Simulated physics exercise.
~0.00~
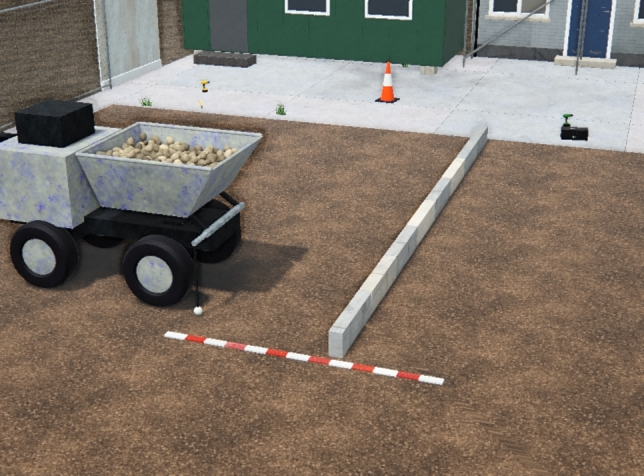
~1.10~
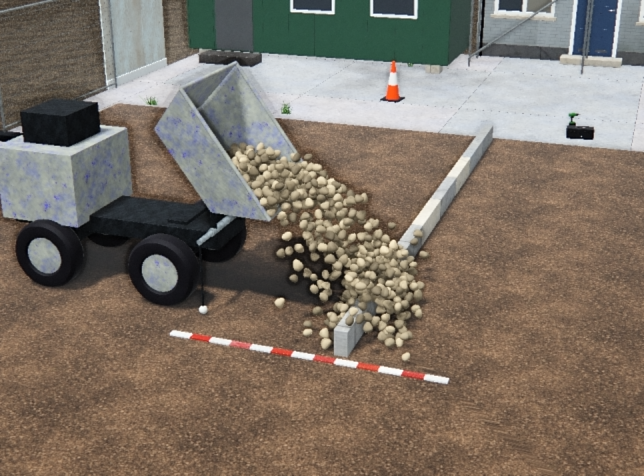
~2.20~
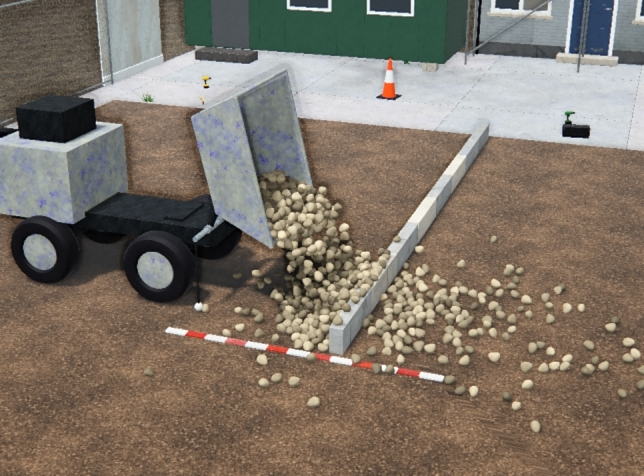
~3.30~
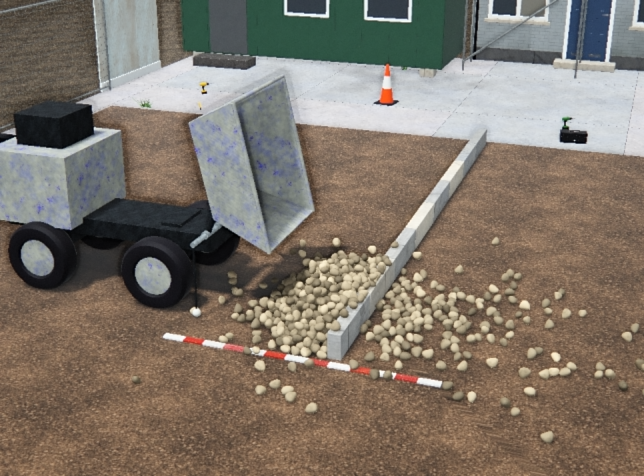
A small dumper tips its body in stages, spilling round stones against and over a kerb.
